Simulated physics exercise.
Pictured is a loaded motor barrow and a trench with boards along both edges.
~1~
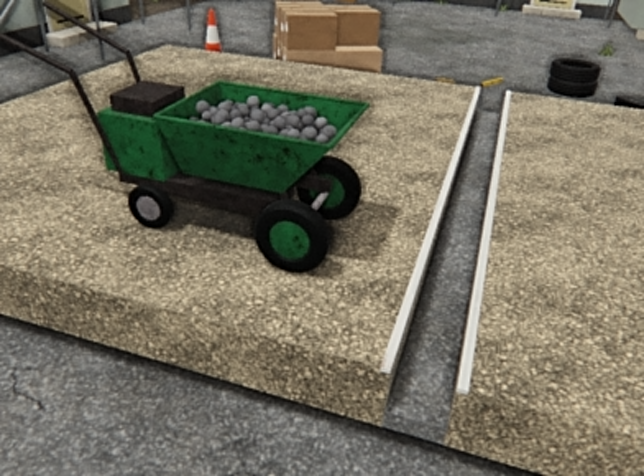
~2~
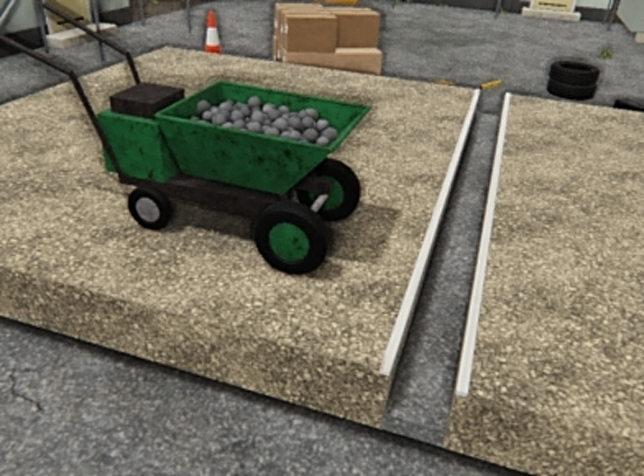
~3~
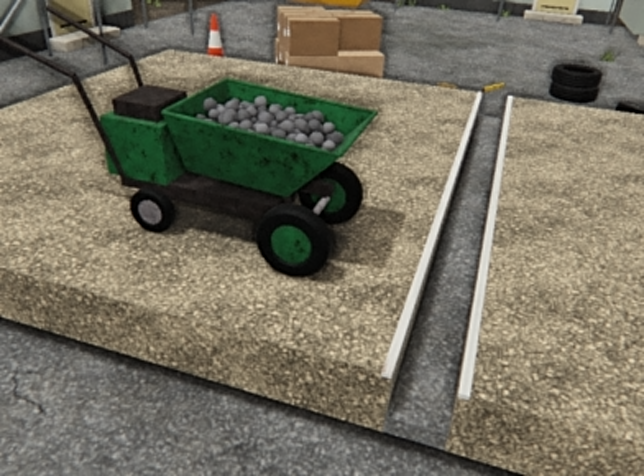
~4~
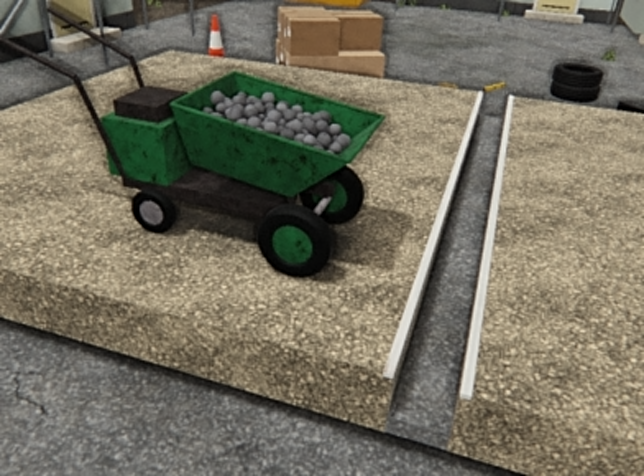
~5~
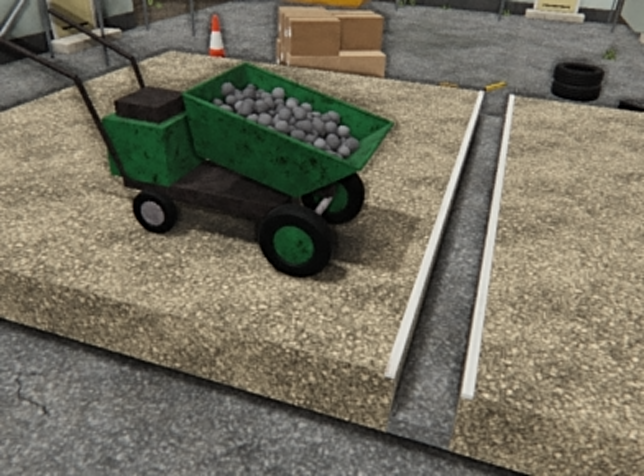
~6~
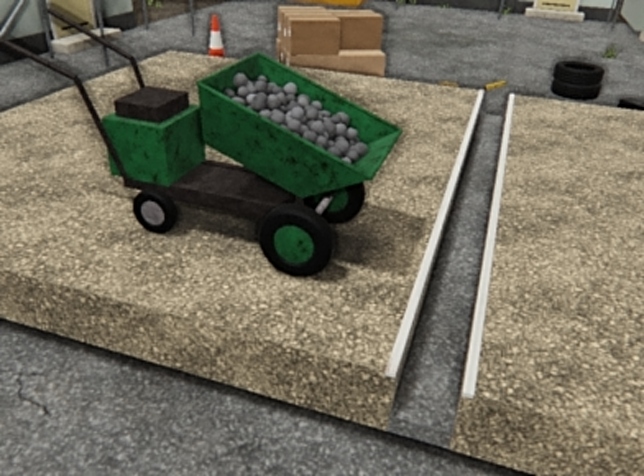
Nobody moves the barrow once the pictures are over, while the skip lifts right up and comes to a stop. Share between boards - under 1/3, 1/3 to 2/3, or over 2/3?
Ends up above two thirds.
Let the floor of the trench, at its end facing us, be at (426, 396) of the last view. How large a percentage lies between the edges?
The share would be around 60 in a hundred.
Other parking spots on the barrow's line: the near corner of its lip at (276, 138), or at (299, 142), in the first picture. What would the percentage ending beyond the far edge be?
First try: Some 0 %; second try: 0 %.
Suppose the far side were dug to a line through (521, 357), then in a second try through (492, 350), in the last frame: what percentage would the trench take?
100 % and 100 %, give or take.
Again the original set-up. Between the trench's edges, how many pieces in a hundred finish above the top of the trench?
My best guess is some 5 per cent.
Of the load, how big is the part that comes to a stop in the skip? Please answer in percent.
Roughly 0 per cent.
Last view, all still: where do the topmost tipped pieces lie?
I'd mark the summit at roughly pixel (445, 267).
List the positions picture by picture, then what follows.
Lip of the skip near (331, 147), level; top of the load near (254, 124), round cobbles; first edge of the trench near (400, 325); far edge near (470, 343), the trench under half as wide as the skip, and about as deep as wide, in the first picture.
Lip of the skip near (332, 150), tipped barely; top of the load near (255, 125), in the second picture.
Lip of the skip near (340, 156), tipped barely; top of the load near (262, 126), in the third picture.
Lip of the skip near (349, 161), tipped a little; top of the load near (252, 115), in the fourth picture.
Lip of the skip near (360, 169), tipped a little; top of the load near (252, 114), in the fifth picture.
Lip of the skip near (371, 178), tipped clearly; top of the load near (263, 108); first edge of the trench near (405, 329); far edge near (475, 346), in the sixth picture.
Shortly afterwards, skip tipped steeply; the whole lot in the skip.
Next, skip tipped right over; near half in the skip; only a few short of the trench; near a third in or heaped over the trench; only a few falling.
Some moments later, skip tipped right over; only a few in the skip; a little short of the trench; the bulk in or heaped over the trench; only a few beyond it.
In the end, skip tipped right over; only a few in the skip; a little short of the trench; all but a few in or heaped over the trench; only a few beyond it.
